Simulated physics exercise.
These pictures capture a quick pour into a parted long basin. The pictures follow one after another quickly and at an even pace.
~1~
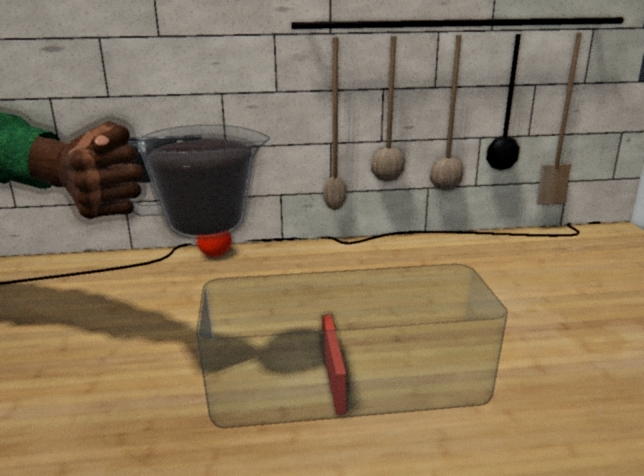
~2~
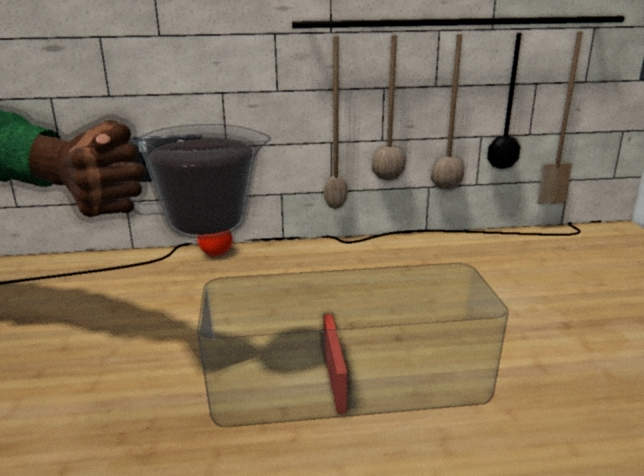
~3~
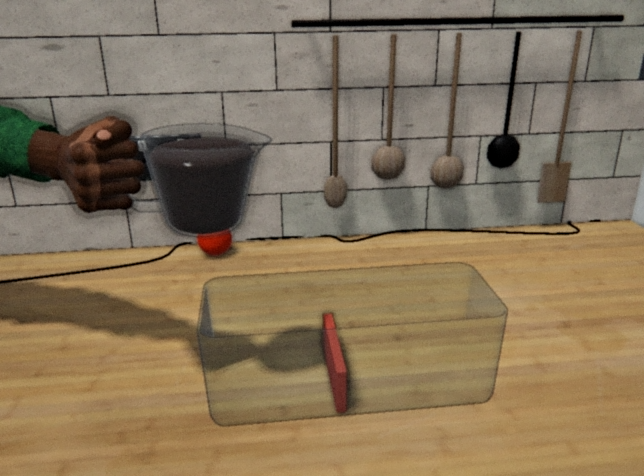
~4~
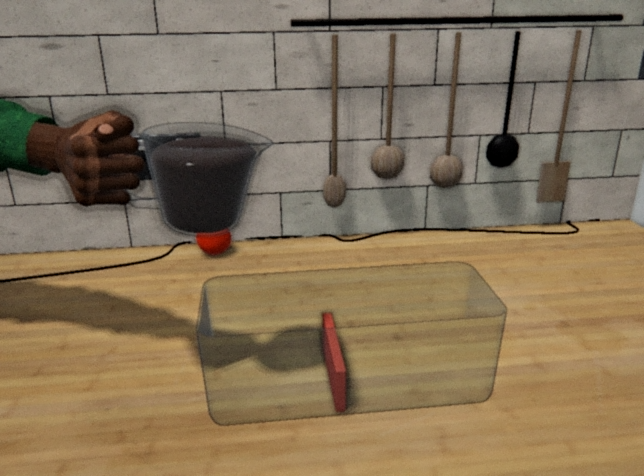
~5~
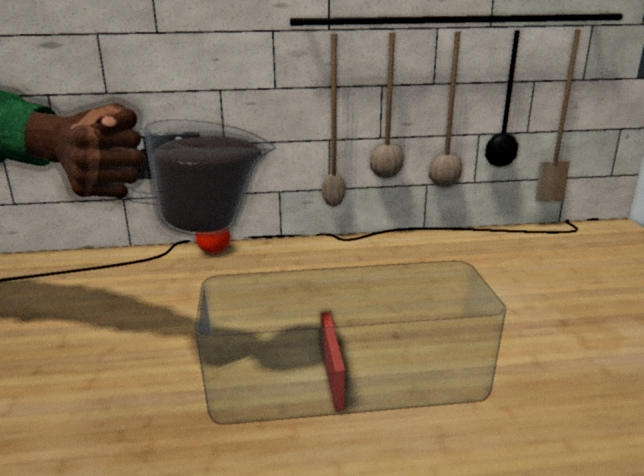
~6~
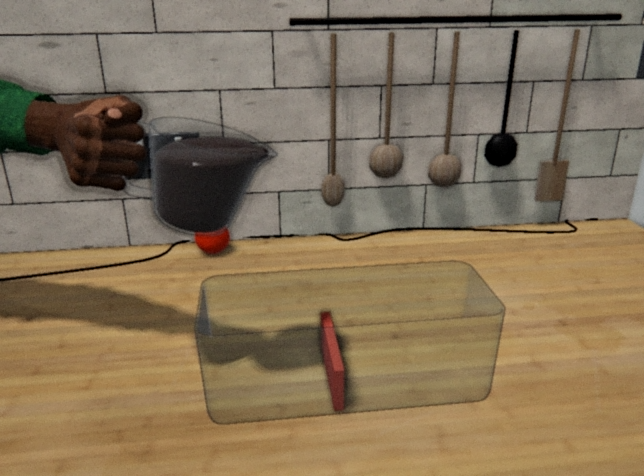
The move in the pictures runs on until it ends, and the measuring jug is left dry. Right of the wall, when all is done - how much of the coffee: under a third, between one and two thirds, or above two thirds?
Once it settles, the part right of the wall is a third to two thirds, I'd say.
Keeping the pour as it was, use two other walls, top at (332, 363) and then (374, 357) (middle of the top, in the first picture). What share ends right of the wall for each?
In order, near 55 and 10 in a hundred.
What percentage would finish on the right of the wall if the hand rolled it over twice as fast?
Close to 25 out of every hundred.
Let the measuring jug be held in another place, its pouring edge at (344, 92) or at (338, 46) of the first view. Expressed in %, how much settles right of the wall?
Roughly 95 % the first time and roughly 95 % the second.
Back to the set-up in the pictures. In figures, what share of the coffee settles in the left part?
It comes to some 55 per cent.
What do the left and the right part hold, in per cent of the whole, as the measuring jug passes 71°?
The left part holds 5 percent and the right part 15 percent.
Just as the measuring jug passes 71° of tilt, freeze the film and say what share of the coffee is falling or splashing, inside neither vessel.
About 25 %.
A moment on, the measuring jug is tipped part way and 56 per cent is still to pour, 3 is left of the wall and 15 right of it.
Next, the measuring jug is tipped right over and 5 per cent is still to pour, 44 is left of the wall and 41 right of it.
Then the measuring jug is tipped right over and 0 per cent is still to pour, 57 is left of the wall and 42 right of it.
Later the measuring jug is tipped right over and 0 per cent is still to pour, 57 is left of the wall and 42 right of it.
Finally, 57 per cent lies left of the wall, 42 right of it and 1 outside.
